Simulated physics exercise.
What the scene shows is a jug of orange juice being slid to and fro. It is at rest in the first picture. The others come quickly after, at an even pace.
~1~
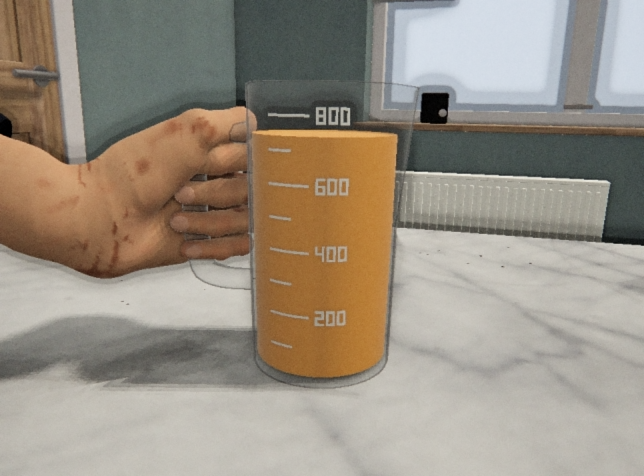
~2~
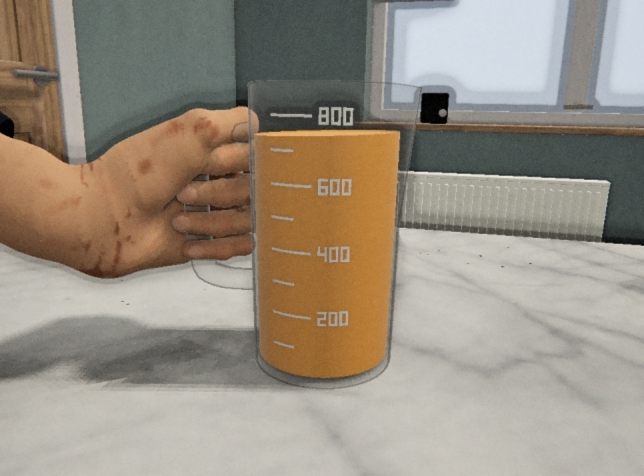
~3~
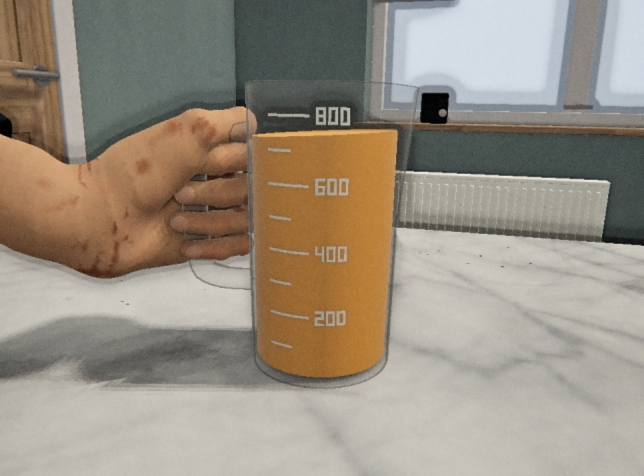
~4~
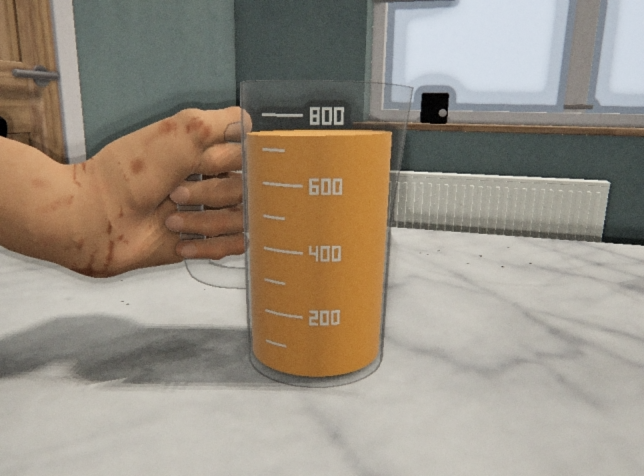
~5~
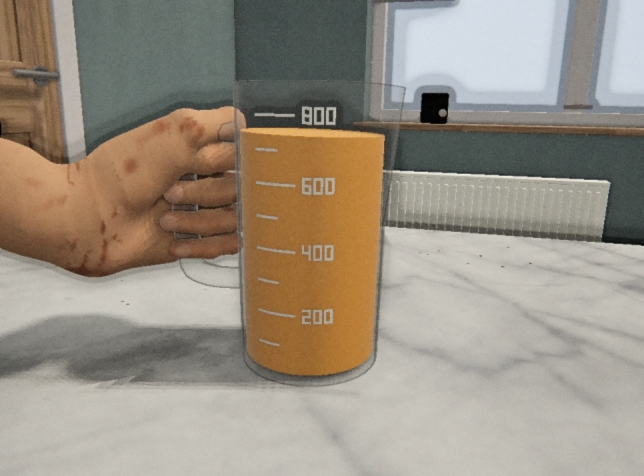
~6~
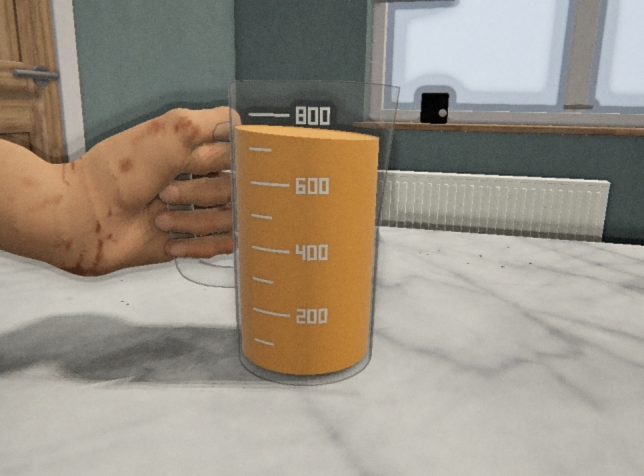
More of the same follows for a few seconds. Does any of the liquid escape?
No.
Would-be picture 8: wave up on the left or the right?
The left edge.
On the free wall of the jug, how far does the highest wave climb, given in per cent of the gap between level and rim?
Peak: Around 20 percent.
Soon after, the highest wave so far stays far below the rim.
In the end, the highest wave so far stays far below the rim; nothing has left it.
